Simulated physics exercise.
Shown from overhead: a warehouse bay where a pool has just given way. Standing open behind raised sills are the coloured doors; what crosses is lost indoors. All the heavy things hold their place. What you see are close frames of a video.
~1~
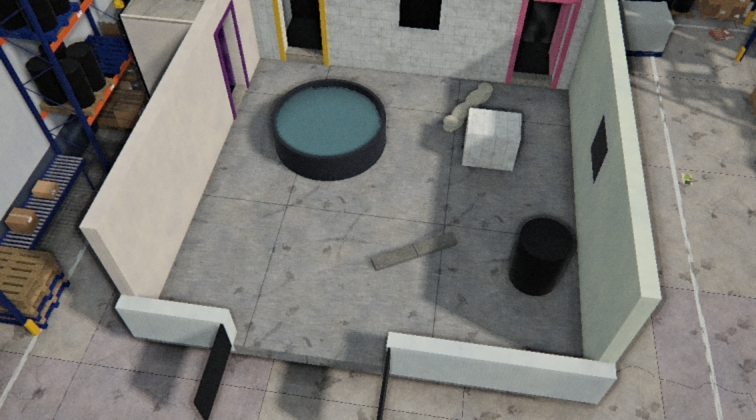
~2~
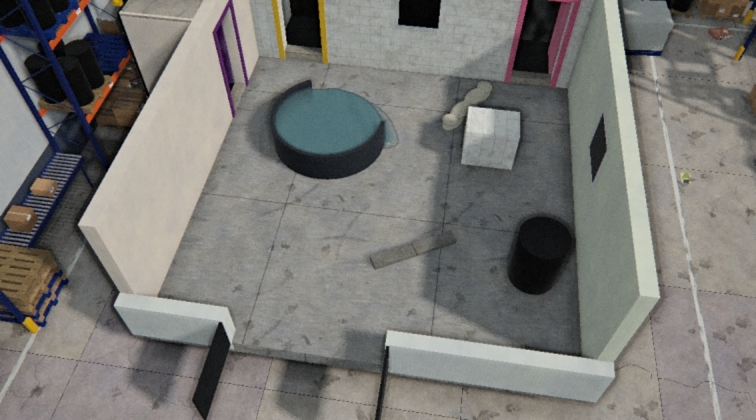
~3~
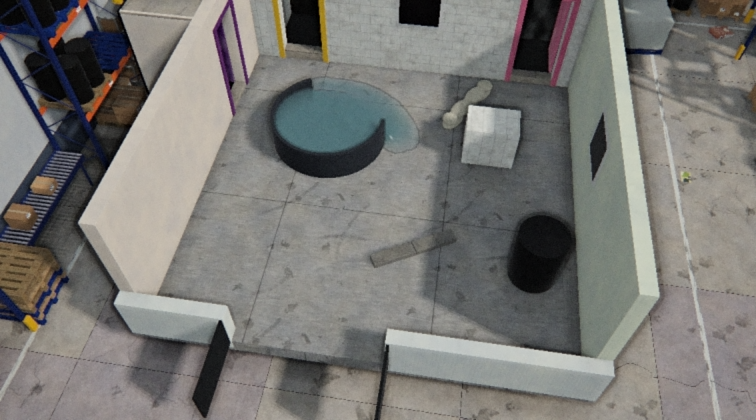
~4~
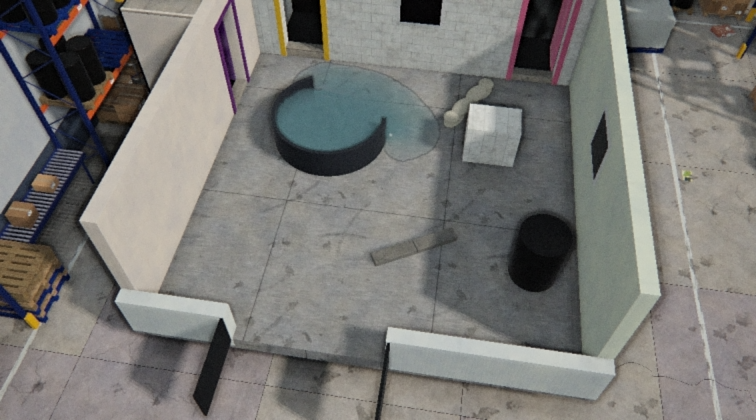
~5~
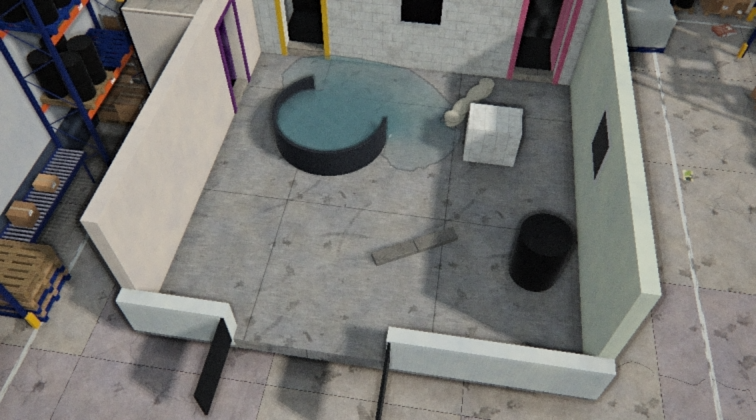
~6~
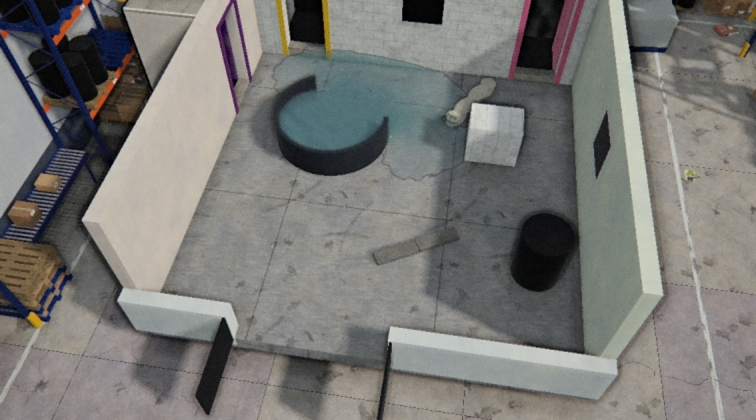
Water in a round pool poured out through a gap on its far side and spread across the grey warehouse floor, reaching around the pale, lumpy object near the white block.
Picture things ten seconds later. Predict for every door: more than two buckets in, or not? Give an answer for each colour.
The pink door: Not more than two; the purple door: Not more than two; the yellow door: Not more than two.
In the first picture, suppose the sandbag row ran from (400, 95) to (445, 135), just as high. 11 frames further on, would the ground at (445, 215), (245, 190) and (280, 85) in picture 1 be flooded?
Submerged, spared, submerged.
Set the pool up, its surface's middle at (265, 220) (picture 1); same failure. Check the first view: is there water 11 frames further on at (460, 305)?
Untouched.
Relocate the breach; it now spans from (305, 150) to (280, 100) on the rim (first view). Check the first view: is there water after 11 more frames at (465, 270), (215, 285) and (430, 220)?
Bone-dry, submerged, bone-dry.
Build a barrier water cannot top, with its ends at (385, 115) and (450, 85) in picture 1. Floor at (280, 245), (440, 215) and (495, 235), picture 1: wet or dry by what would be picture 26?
Untouched, submerged, submerged.
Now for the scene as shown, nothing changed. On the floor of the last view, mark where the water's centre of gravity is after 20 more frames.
I'd place it roughly at (400, 108).
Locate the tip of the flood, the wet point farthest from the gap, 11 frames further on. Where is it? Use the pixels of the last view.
The front tops out at about (569, 86).
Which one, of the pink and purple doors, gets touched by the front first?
Going by the pictures, it would be the pink one.
A moment on, water covers 20 % of the floor; the pink door wet at the sill, nothing in, the purple door not reached, the yellow door wet at the sill, nothing in.
Next, water covers 30 % of the floor; the pink door wet at the sill, nothing in, the purple door wet at the sill, nothing in, the yellow door under two buckets in.
Then, water covers 40 % of the floor; the pink door wet at the sill, nothing in, the purple door wet at the sill, nothing in, the yellow door under two buckets in.
Later, water covers 85 % of the floor; the pink door wet at the sill, nothing in, the purple door under two buckets in, the yellow door under two buckets in.
In the end, water covers 95 % of the floor; the pink door wet at the sill, nothing in, the purple door under two buckets in, the yellow door under two buckets in.
